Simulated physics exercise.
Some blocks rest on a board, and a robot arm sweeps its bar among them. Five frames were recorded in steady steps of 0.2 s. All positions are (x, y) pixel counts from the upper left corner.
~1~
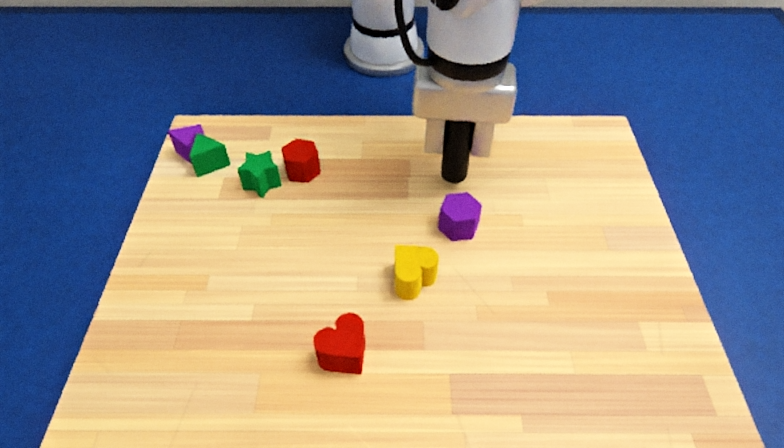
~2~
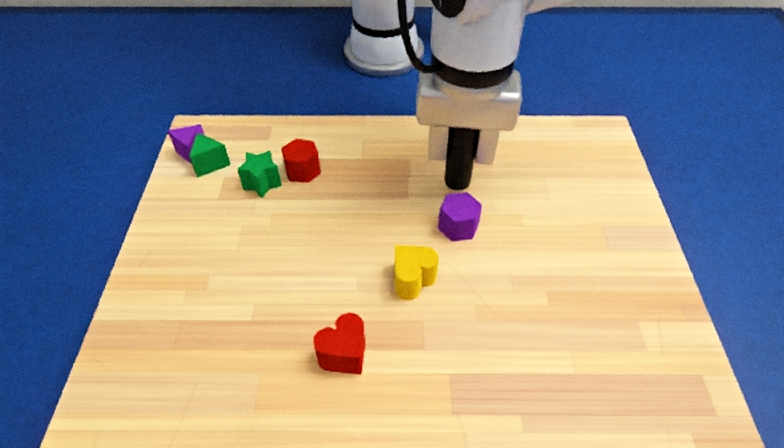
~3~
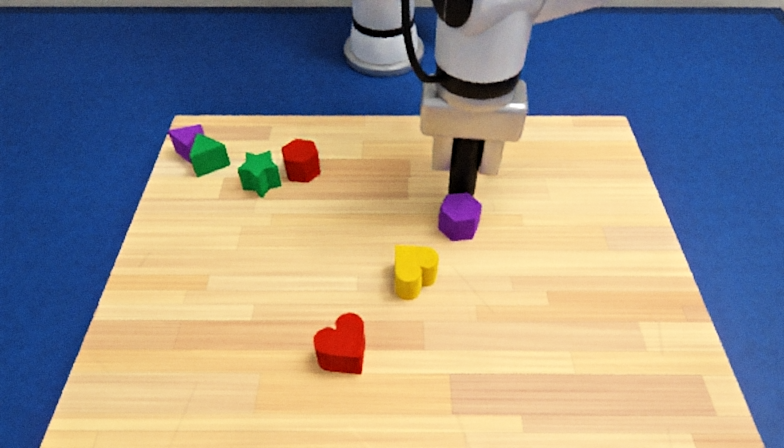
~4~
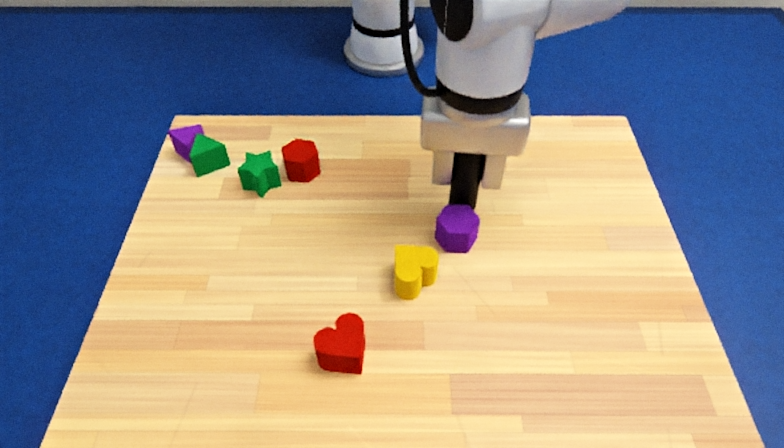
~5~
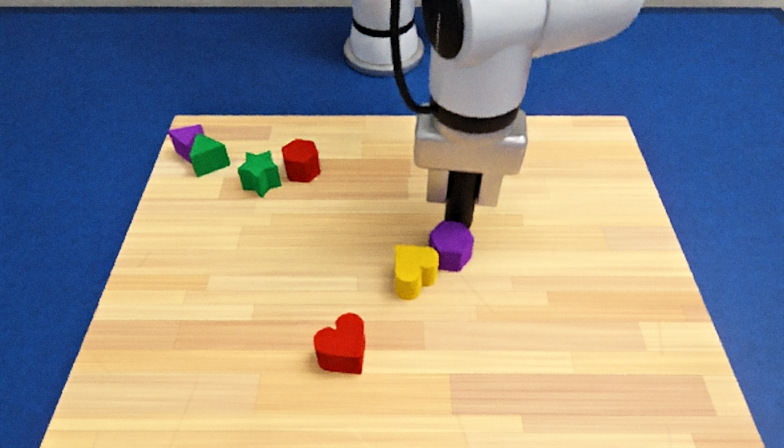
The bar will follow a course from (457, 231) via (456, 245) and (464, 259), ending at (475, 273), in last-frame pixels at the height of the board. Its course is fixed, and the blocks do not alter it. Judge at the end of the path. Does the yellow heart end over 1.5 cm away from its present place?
Final answer: No.
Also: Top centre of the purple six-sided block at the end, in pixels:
I'd place it at (456, 275), taking the centre of its top.
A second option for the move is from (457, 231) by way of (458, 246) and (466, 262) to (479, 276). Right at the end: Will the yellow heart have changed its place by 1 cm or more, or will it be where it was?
It shifts position.
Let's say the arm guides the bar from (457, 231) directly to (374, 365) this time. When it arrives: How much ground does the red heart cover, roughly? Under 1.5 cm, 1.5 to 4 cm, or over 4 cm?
My answer is that it shifts 1.5 to 4 cm.
On the path given first. Halfway along, bar (461, 246); yellow heart (408, 267), turned 35° clockwise; purple six-sided block (452, 259).
At the end, bar (476, 265); yellow heart (407, 268), turned 35° clockwise; purple six-sided block (456, 275), turned 45° clockwise.
